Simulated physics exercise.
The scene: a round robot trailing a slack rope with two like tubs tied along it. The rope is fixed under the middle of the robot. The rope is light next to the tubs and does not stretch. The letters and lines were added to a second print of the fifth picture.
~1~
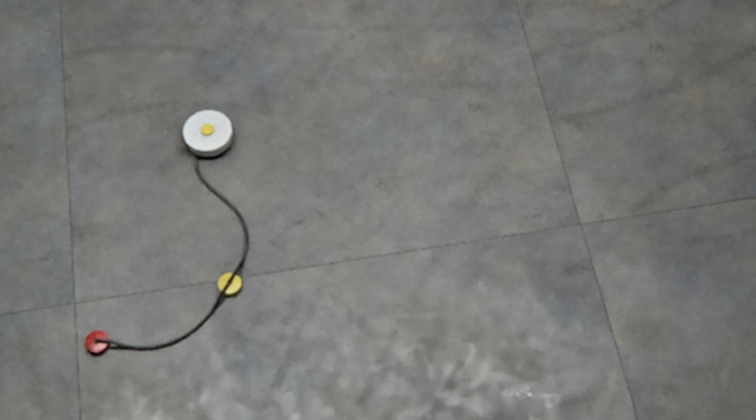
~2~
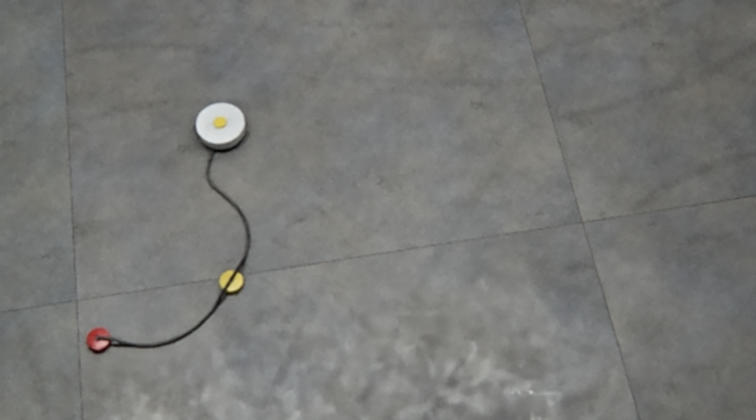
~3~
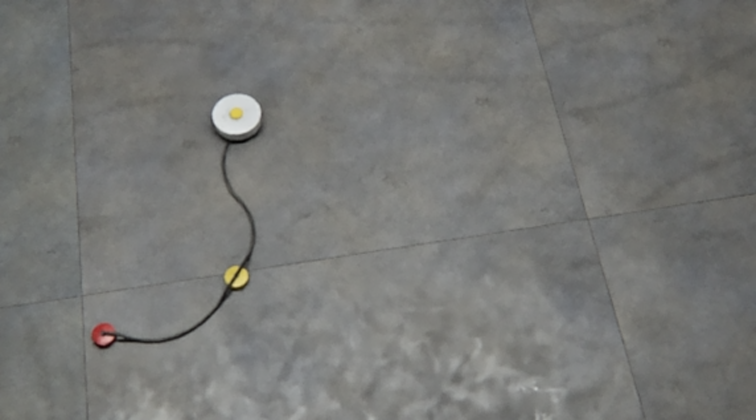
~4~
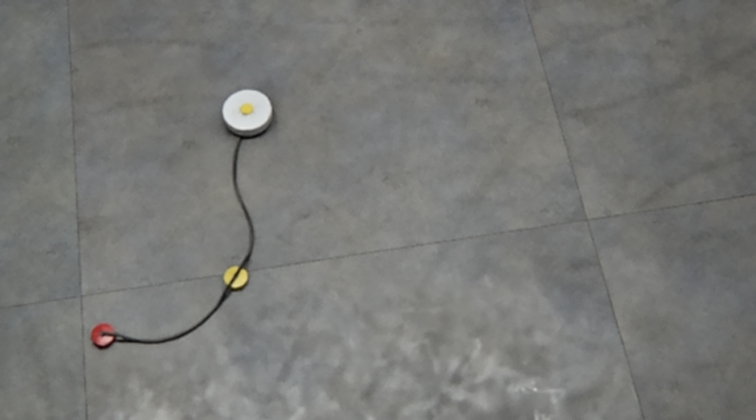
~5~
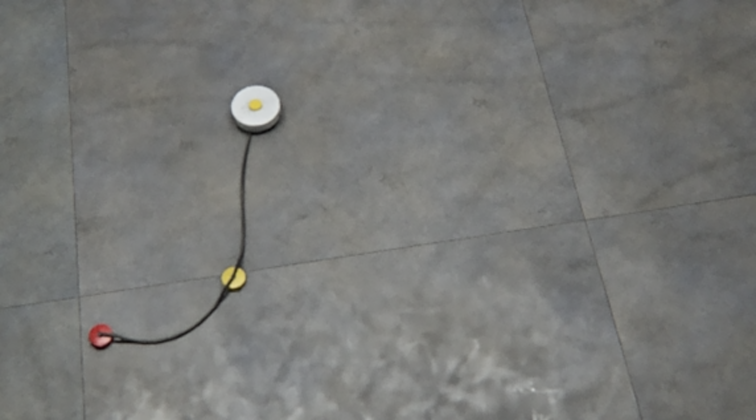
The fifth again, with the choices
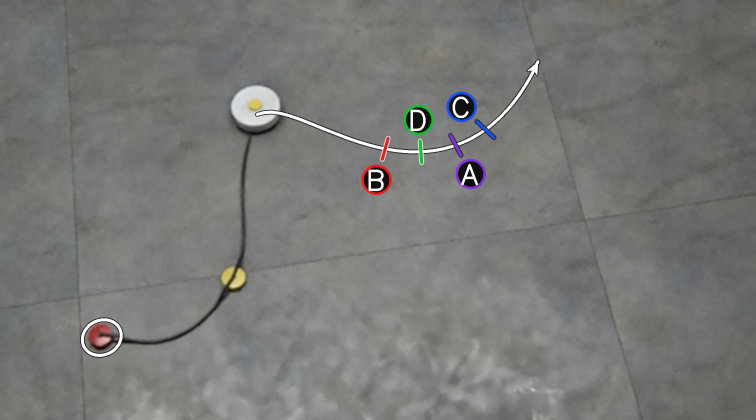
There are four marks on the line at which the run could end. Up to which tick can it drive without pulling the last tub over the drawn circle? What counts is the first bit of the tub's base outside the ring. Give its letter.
B.
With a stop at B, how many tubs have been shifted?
By then, one.
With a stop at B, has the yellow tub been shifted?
Yes.
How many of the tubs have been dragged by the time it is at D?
Two.
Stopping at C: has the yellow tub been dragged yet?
By then, yes.
On the marked copy, A at (456, 145); B at (385, 149); C at (486, 130); D at (421, 152); the ring at (102, 337); the route from (257, 114) via (421, 152) to (538, 61).
Following B. Soon after the start, robot (301, 115); red tub (101, 336); yellow tub (234, 275).
Later, robot (346, 133); red tub (101, 336); yellow tub (234, 275).
In the end, robot (385, 144); red tub (101, 336); yellow tub (242, 266); the ringed tub at the far end is still in its ring.
As for the rest, A drags the last tub to (153, 307); C drags the last tub to (187, 288); D drags the last tub to (121, 325).
